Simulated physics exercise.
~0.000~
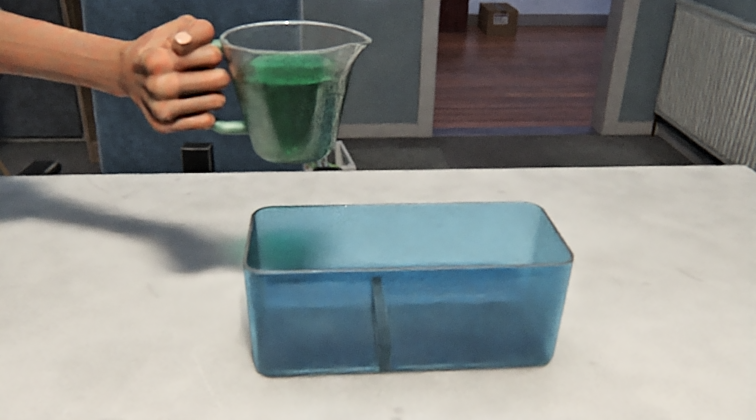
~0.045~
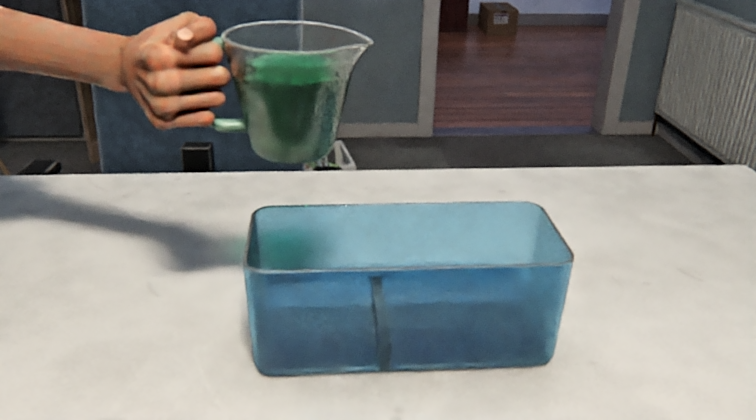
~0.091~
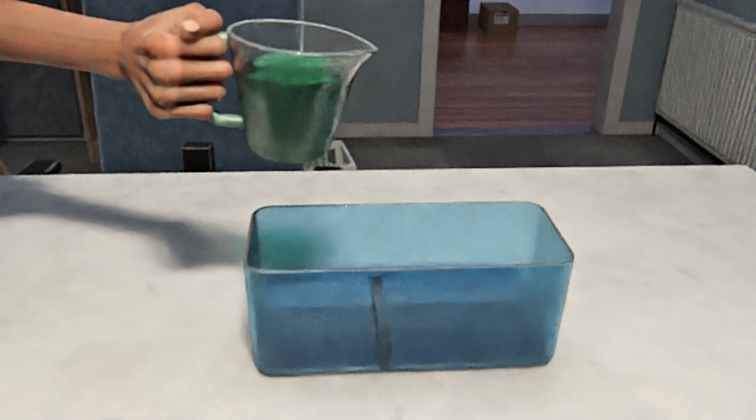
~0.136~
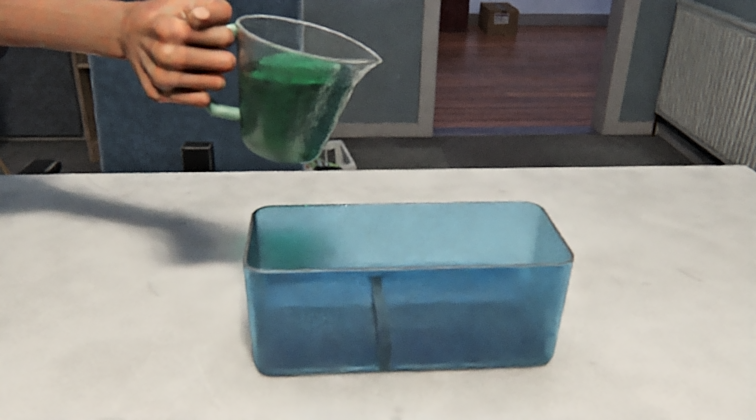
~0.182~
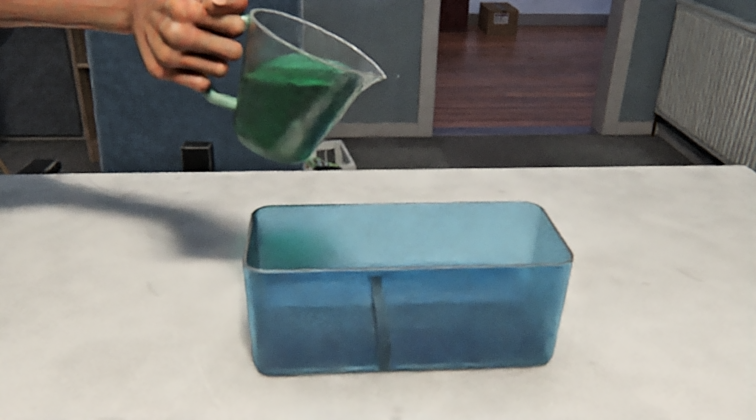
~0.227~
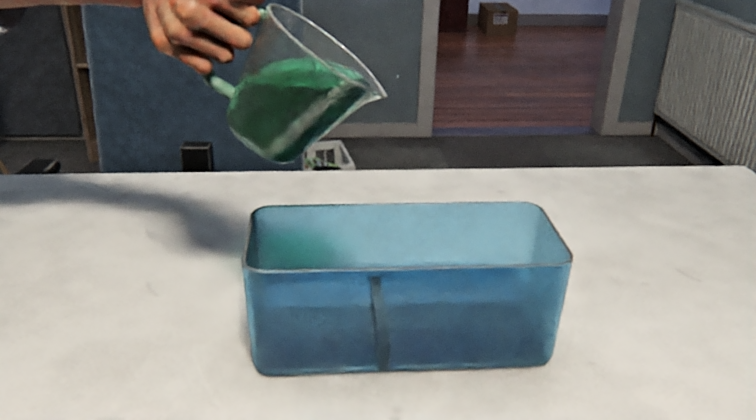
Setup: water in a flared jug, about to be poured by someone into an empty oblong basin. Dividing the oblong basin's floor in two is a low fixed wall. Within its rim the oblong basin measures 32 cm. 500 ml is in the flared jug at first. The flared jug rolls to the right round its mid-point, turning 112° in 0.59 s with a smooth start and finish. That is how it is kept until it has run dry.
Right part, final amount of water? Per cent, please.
89 per cent.
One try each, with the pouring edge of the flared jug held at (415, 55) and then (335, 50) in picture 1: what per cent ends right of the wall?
Respectively 90 and 40 %.
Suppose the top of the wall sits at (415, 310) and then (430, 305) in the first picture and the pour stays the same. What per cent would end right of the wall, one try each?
I'd say 40 percent on the first go, 20 percent on the next.
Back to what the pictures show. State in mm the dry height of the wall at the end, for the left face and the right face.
I'd say some 32 mm on the left and some 16 mm on the right.
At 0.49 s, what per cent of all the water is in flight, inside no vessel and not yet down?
It comes to about 34 percent.
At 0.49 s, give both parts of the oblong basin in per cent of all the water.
Roughly 0 sits left and 28 sits right.
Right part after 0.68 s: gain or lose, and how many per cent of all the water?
Change: Increase, about 7.
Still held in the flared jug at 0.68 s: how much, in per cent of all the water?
Near 2 percent, more or less.
By 0.49 s the tilt is 104° and 38 per cent is still to pour, 0 is left of the wall and 27 right of it.
By 0.68 s the tilt is 112° and 2 per cent is still to pour, 8 is left of the wall and 81 right of it.
By 0.87 s the tilt is 112° and 0 per cent is still to pour, 9 is left of the wall and 89 right of it.
By 1.09 s the tilt is 112° and 0 per cent is still to pour, 9 is left of the wall and 89 right of it.
At rest 9 per cent lies left of the wall, 89 right of it and 2 outside.
